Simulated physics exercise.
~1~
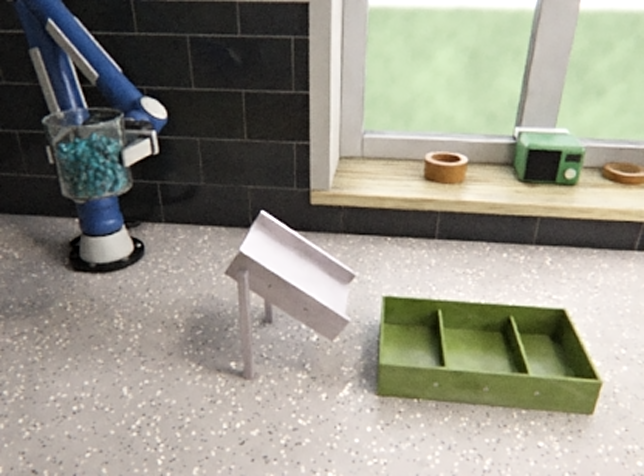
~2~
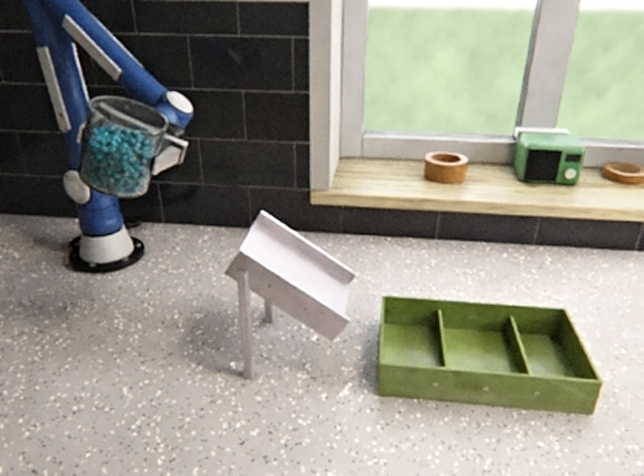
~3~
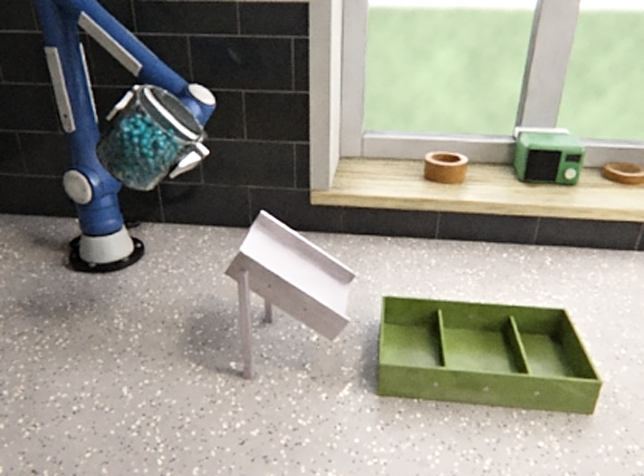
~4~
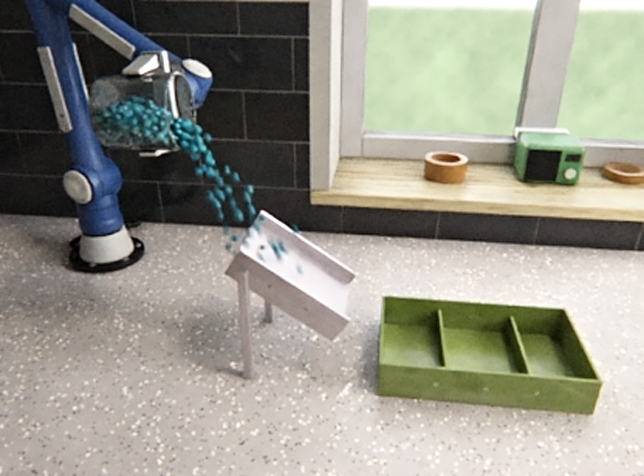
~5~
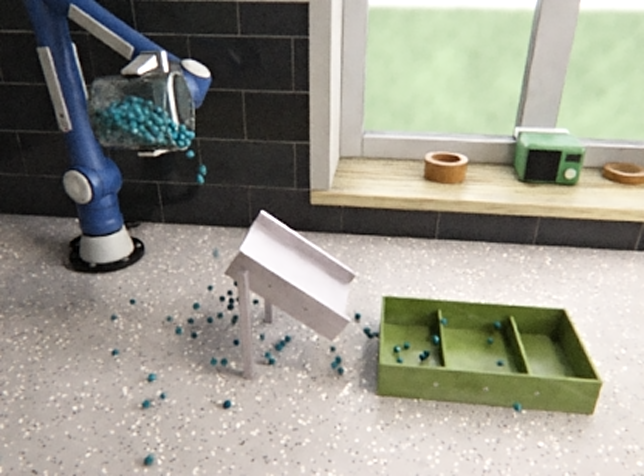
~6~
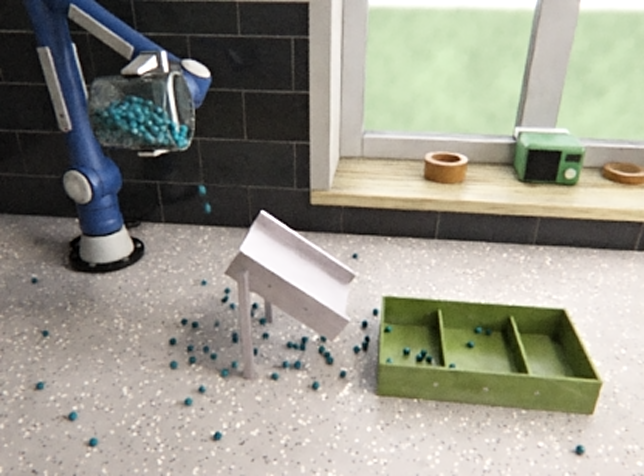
The video shows a blue robot arm lifting a clear cup of teal beads and tipping it over a pale sloped chute. Some beads spill out, a few landing in the divided green box and many scattering across the speckled counter, while most stay in the sideways cup.
